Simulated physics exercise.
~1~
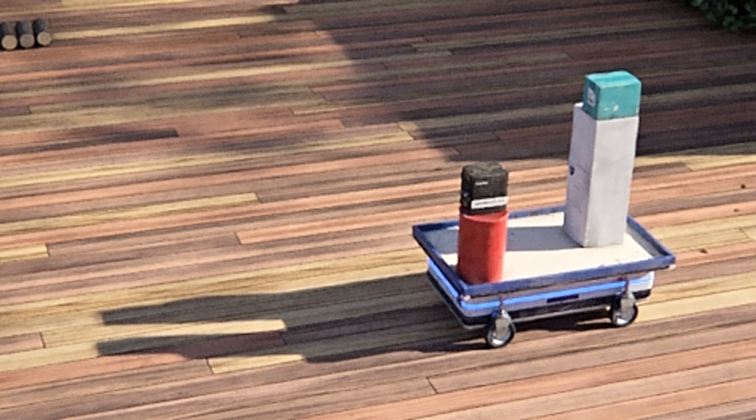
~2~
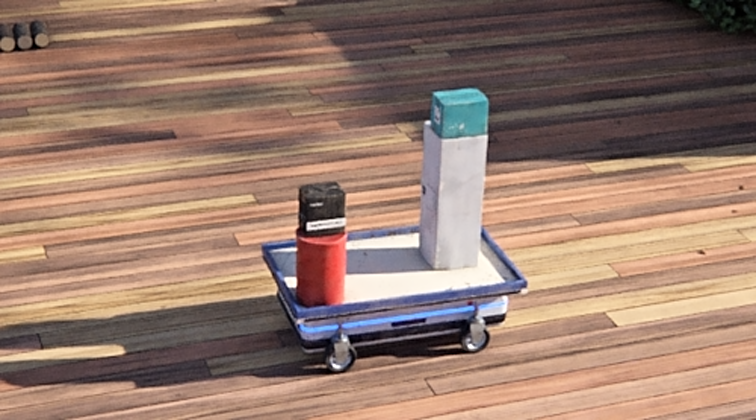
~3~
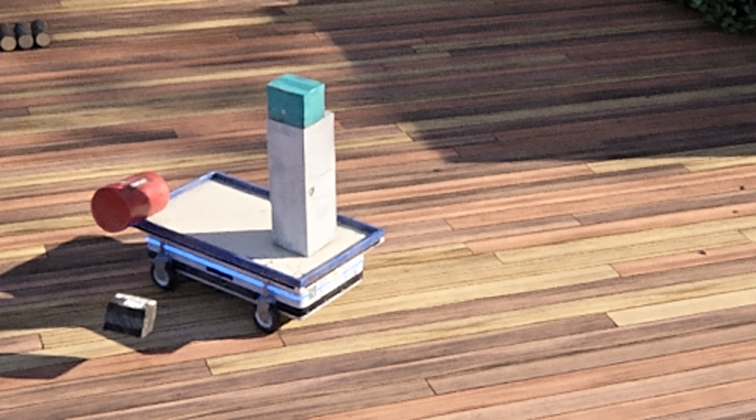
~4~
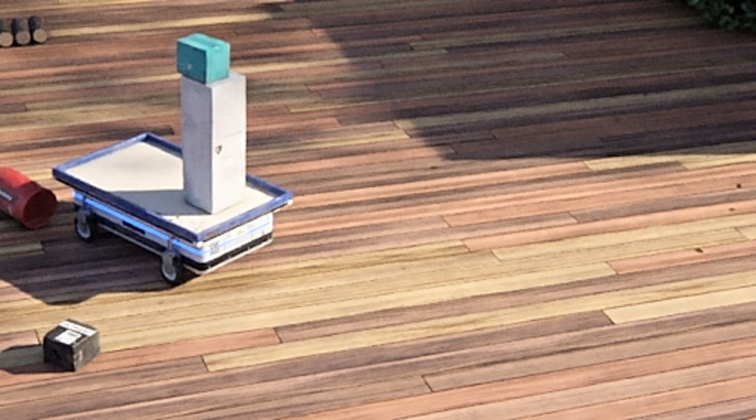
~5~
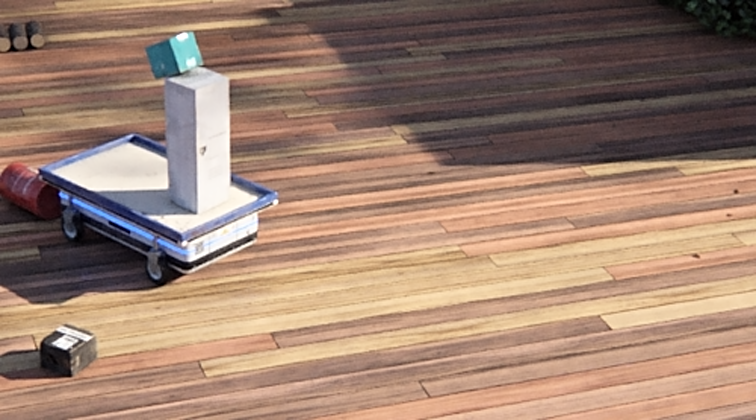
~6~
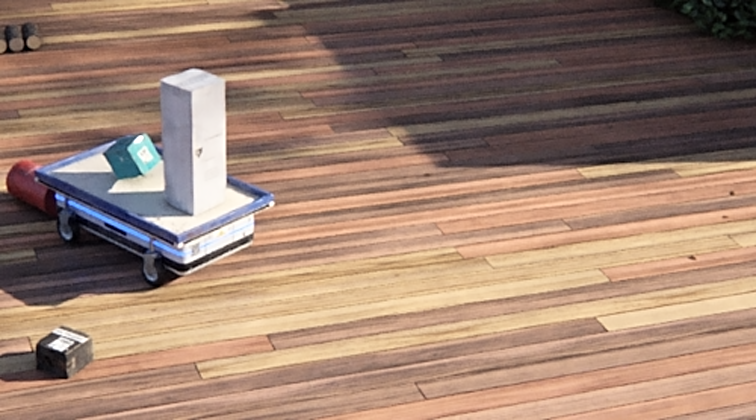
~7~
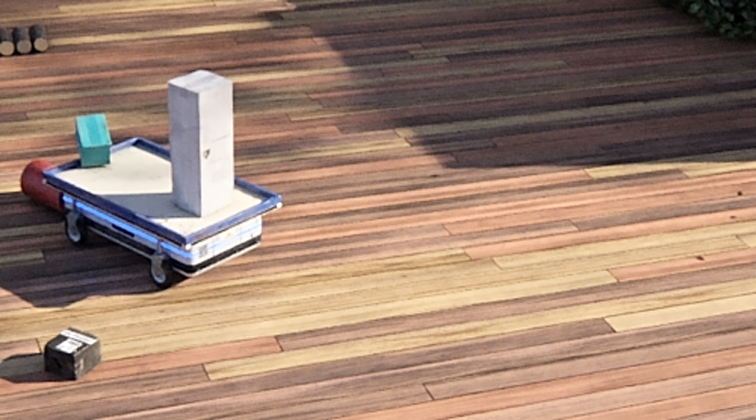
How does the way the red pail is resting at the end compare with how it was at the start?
At the start the red pail stands upright on the cart, but by the end it is lying on its side on the wooden boards.
